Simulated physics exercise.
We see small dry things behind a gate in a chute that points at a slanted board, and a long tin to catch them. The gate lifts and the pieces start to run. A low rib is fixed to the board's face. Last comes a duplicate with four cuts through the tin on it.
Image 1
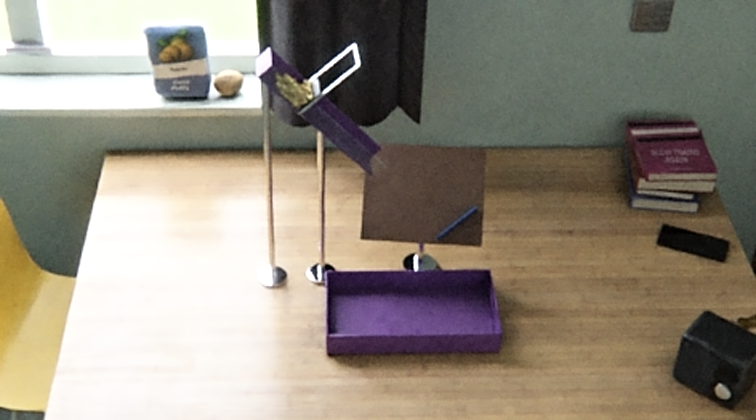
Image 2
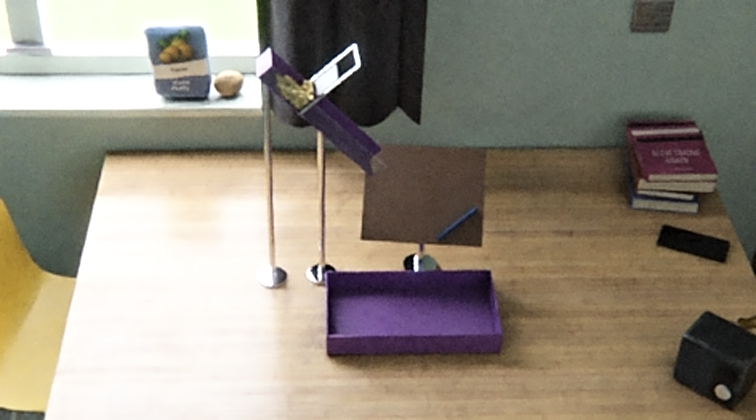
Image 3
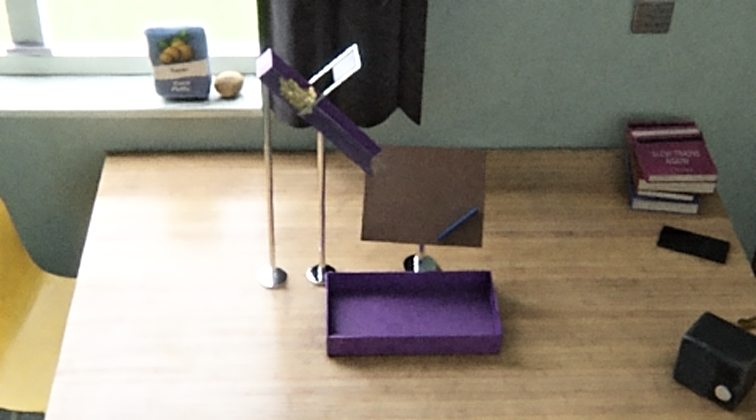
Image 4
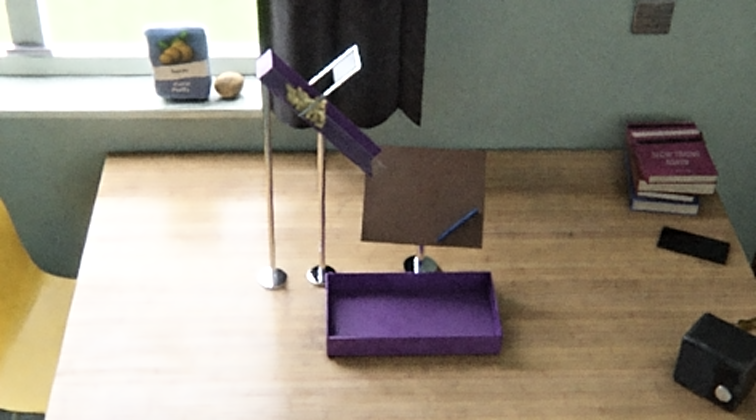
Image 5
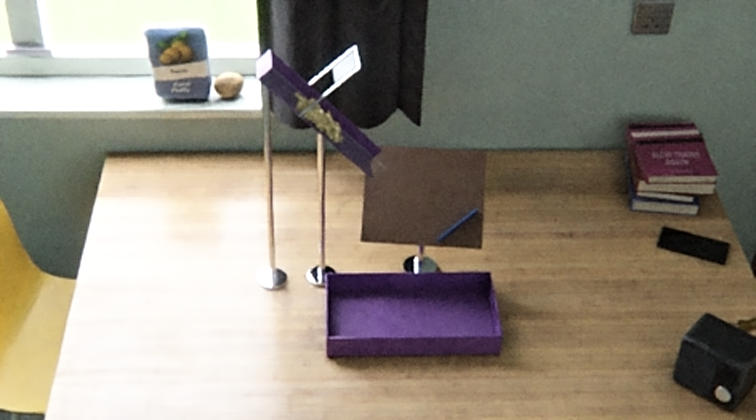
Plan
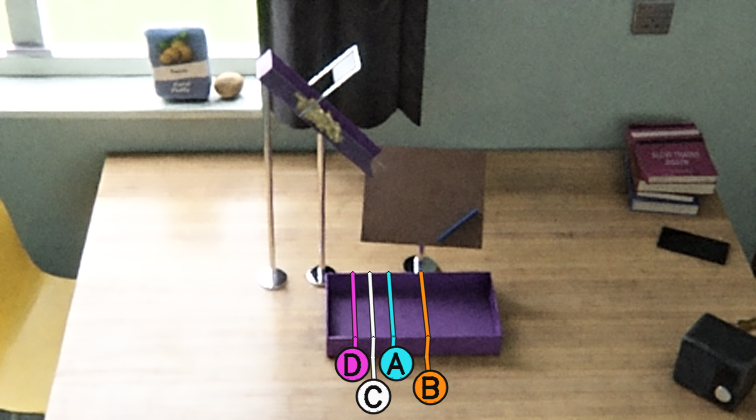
On a wooden desk, a gate lifts and small pale pieces slide partway down a purple chute.
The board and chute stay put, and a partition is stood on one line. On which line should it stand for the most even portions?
Line B does it best.
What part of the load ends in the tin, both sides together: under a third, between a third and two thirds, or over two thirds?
About that: Over two thirds.
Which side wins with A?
Right.
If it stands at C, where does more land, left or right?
More lands on the right.
On the marked copy, line A crosses the front rim at (393, 337); line B crosses the front rim at (427, 336); line C crosses the front rim at (373, 337); line D crosses the front rim at (355, 337).
With A, of what is caught, only a few on the left of the divider, all but a few on the right.
With B, of what is caught, close to half on the left of the divider, close to half on the right.
With C, of what is caught, none at all on the left of the divider, the whole lot on the right.
With D, of what is caught, none at all on the left of the divider, the whole lot on the right.
